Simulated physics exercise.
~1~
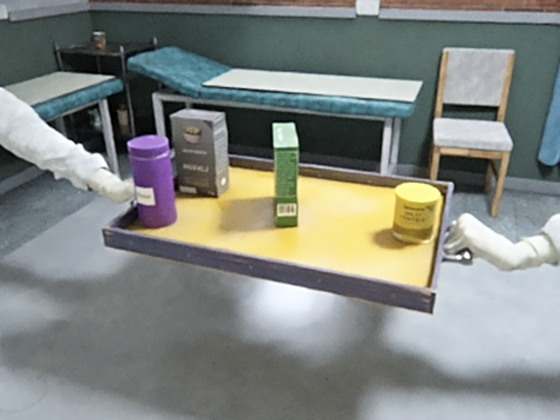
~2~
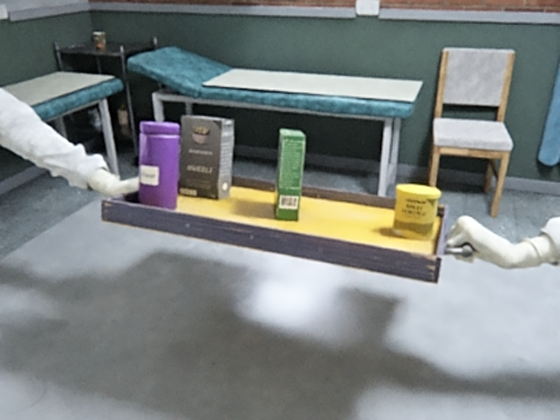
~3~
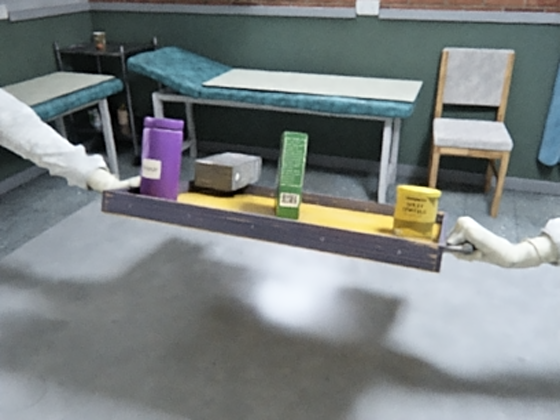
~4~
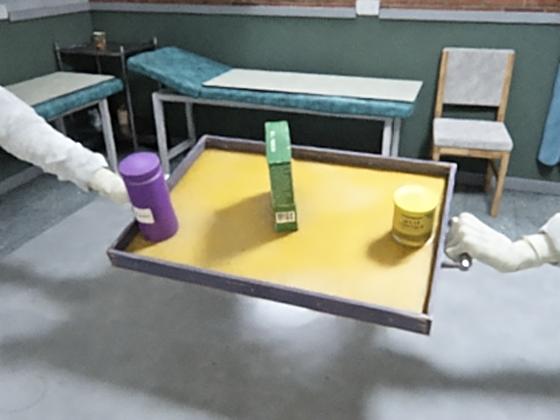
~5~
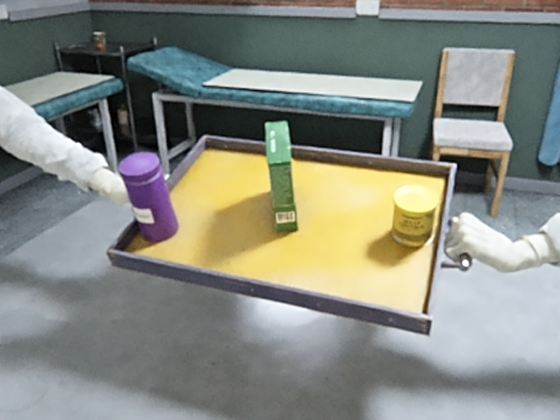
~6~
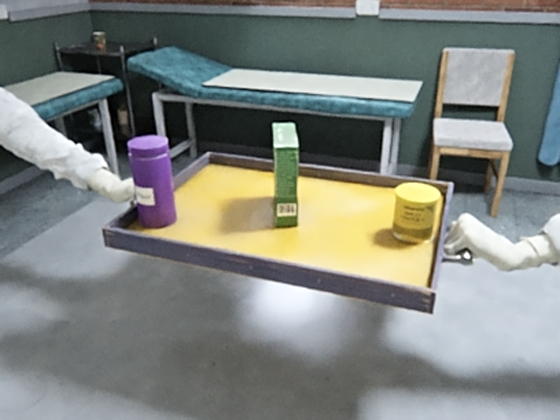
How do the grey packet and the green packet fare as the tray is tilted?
The grey packet topples over, while the green packet stays standing on the tray.
